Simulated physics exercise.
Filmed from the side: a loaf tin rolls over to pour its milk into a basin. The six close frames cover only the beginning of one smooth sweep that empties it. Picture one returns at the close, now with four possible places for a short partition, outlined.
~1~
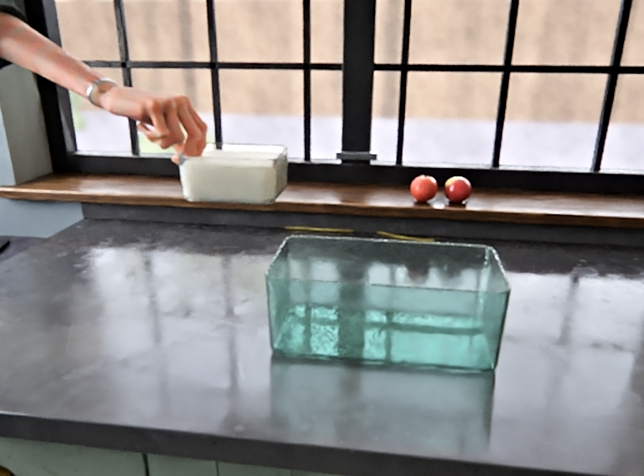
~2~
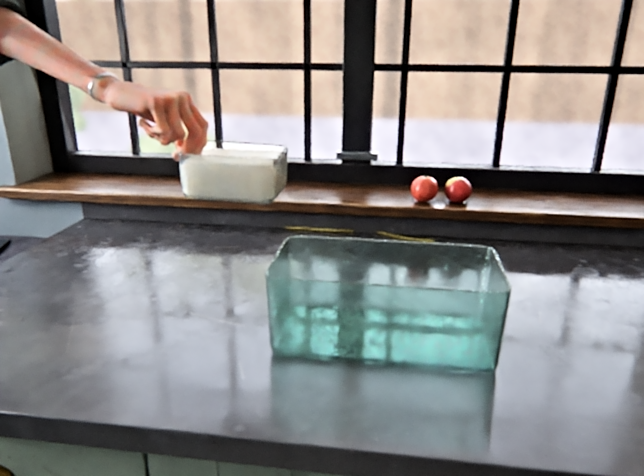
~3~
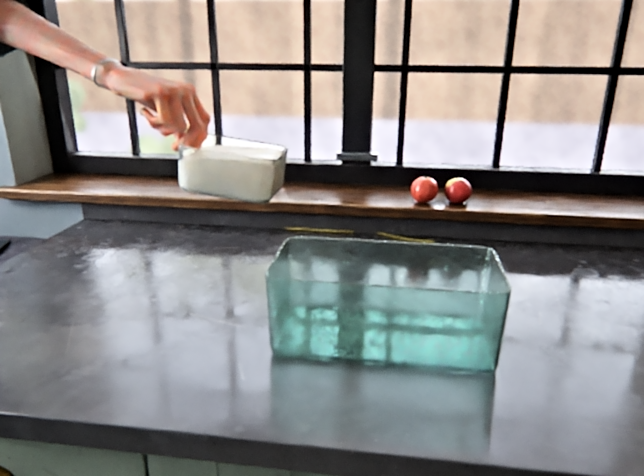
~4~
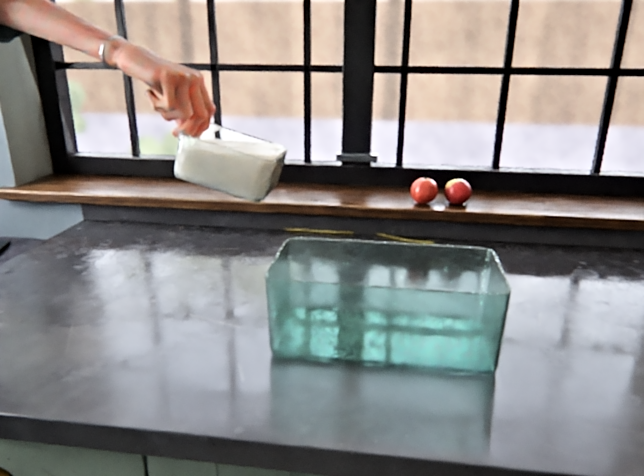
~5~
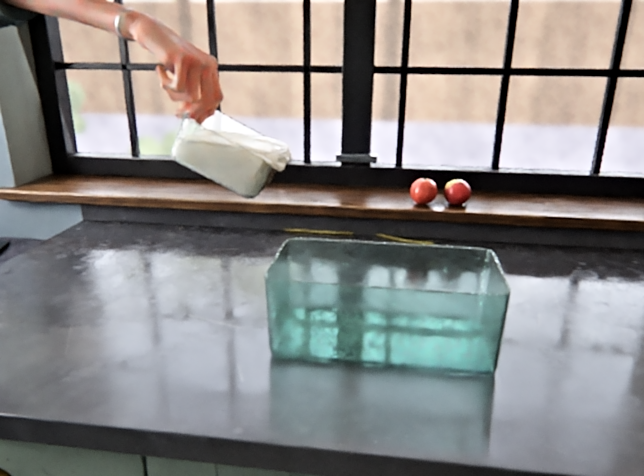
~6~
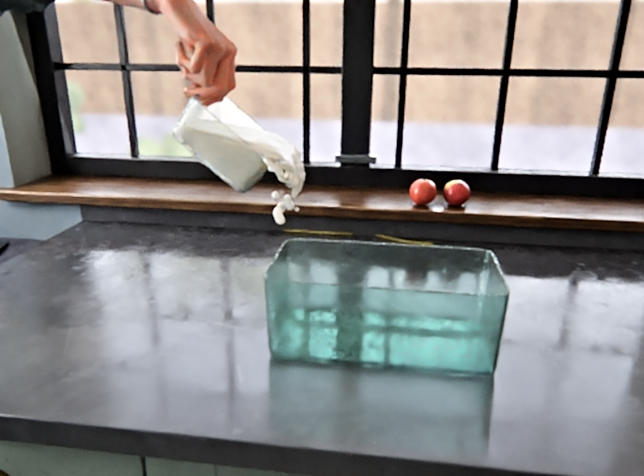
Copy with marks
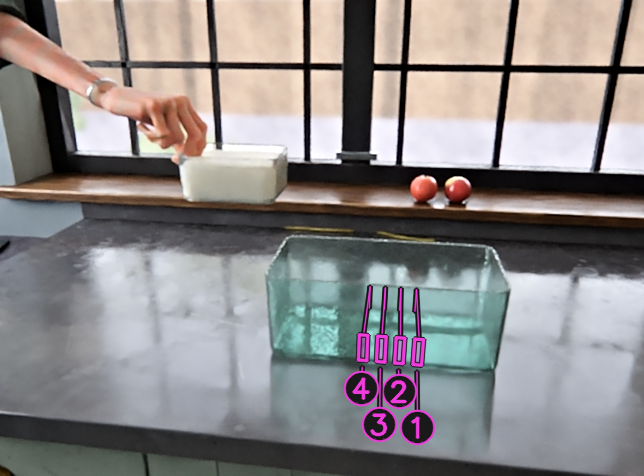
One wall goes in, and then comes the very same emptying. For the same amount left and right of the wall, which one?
The best place is 4.
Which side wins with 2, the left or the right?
More ends on the left.
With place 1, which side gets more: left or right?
More ends on the left.
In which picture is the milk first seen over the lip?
In picture 4.
On the marked copy, 1 at (416, 371); 2 at (398, 369); 3 at (380, 368); 4 at (362, 366).
With 1, about 86 % ends left of the wall and 11 % right of it; 3 % is lost outside.
With 2, about 89 % ends left of the wall and 9 % right of it.
With 3, about 83 % ends left of the wall and 15 % right of it.
With 4, about 43 % ends left of the wall and 54 % right of it; 3 % is lost outside.
